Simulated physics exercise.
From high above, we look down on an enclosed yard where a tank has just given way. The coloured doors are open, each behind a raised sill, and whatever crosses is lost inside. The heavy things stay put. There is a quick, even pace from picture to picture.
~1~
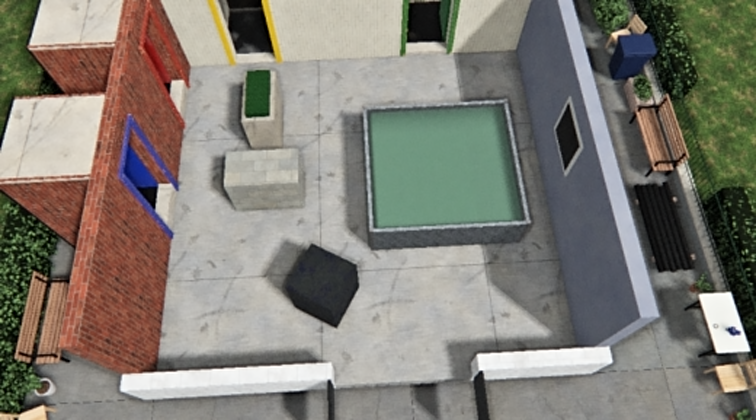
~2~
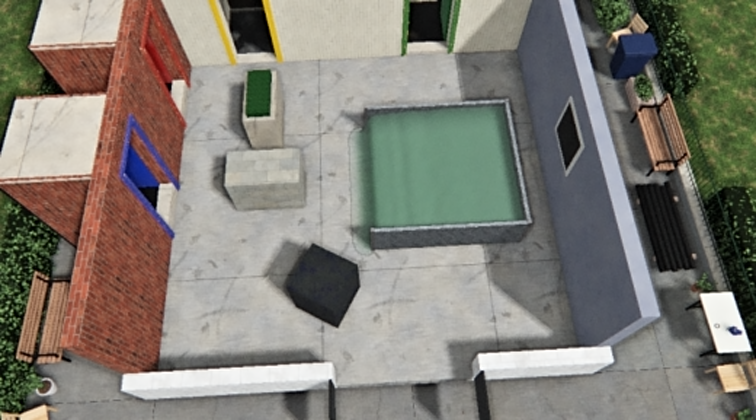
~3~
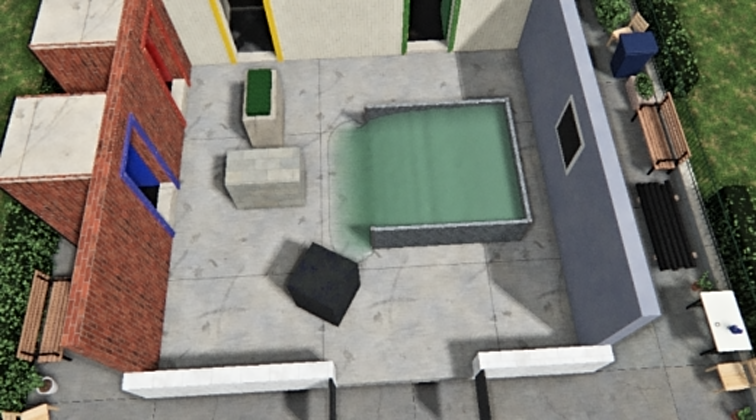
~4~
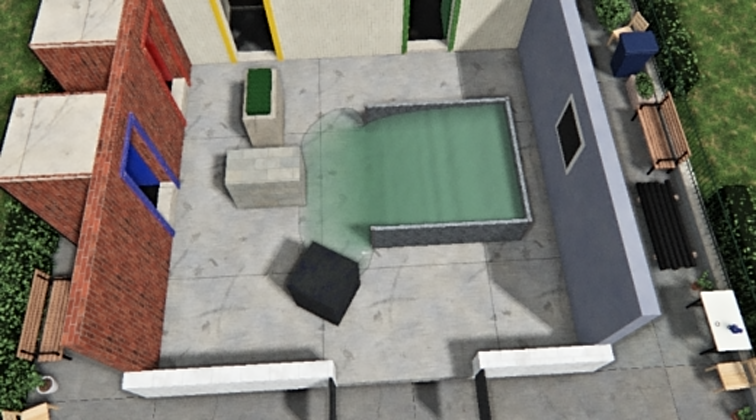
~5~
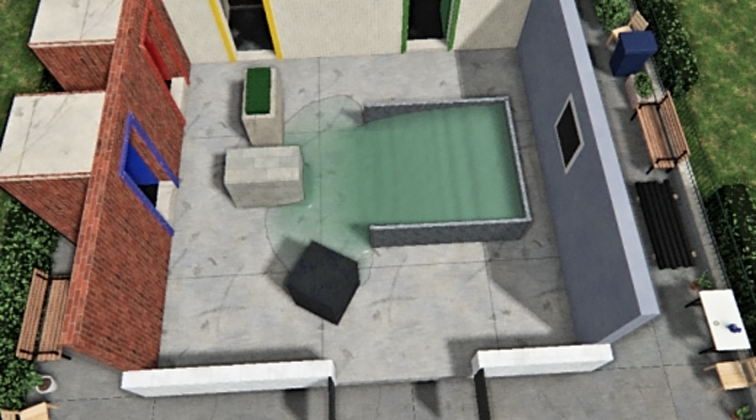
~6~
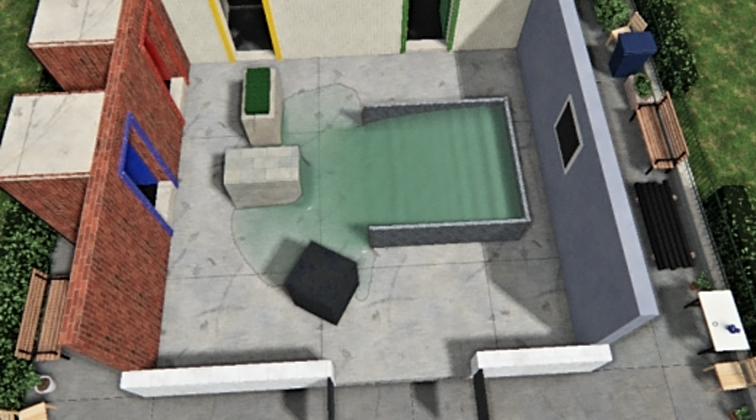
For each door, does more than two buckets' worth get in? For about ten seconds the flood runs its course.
Result: Red door: Limit not exceeded, blue door: Limit not exceeded, yellow door: Limit exceeded, green door: Limit not exceeded.
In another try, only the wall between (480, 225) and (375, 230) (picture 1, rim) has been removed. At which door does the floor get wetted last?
I'd pick the yellow-painted one.
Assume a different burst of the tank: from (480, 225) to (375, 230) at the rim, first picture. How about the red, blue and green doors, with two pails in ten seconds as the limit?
I reckon the red door keeps within bounds, the blue door keeps within bounds too, and the green door keeps within bounds.
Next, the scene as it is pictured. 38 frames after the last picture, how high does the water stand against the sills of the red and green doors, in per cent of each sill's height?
Roughly 60 and 60 %.
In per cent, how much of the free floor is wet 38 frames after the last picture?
It comes to roughly 100 in a hundred.
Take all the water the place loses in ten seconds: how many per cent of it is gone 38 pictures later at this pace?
It would be around 50 %.
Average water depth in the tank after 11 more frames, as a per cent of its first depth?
By my count, 38 per cent.
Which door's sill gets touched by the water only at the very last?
The door marked green.
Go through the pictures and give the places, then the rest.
In the first frame, the tank at (442, 164) is whole and still.
In the second frame, the front is at (363, 129), out from the gap at (371, 180).
In the third frame, the front is at (349, 124), out from the gap at (371, 180).
In the fourth frame, water pours out at (372, 181) and has run to (323, 120).
In the fifth frame, the front is at (310, 108), out from the gap at (371, 181).
In the sixth frame, water pours out at (370, 181) and has run to a hidden place.
A moment on, water covers 35 % of the floor; the red door not reached, the blue door wet at the sill, nothing in, the yellow door wet at the sill, nothing in, the green door not reached.
Next, water covers 50 % of the floor; the red door wet at the sill, nothing in, the blue door wet at the sill, nothing in, the yellow door over two buckets in, the green door not reached.
Then, water covers 75 % of the floor; the red door wet at the sill, nothing in, the blue door wet at the sill, nothing in, the yellow door far over two buckets in, the green door wet at the sill, nothing in.
Later, water covers 100 % of the floor; the red door wet at the sill, nothing in, the blue door wet at the sill, nothing in, the yellow door far over two buckets in, the green door wet at the sill, nothing in.
In the end, water covers 100 % of the floor; the red door wet at the sill, nothing in, the blue door wet at the sill, nothing in, the yellow door far over two buckets in, the green door under two buckets in.
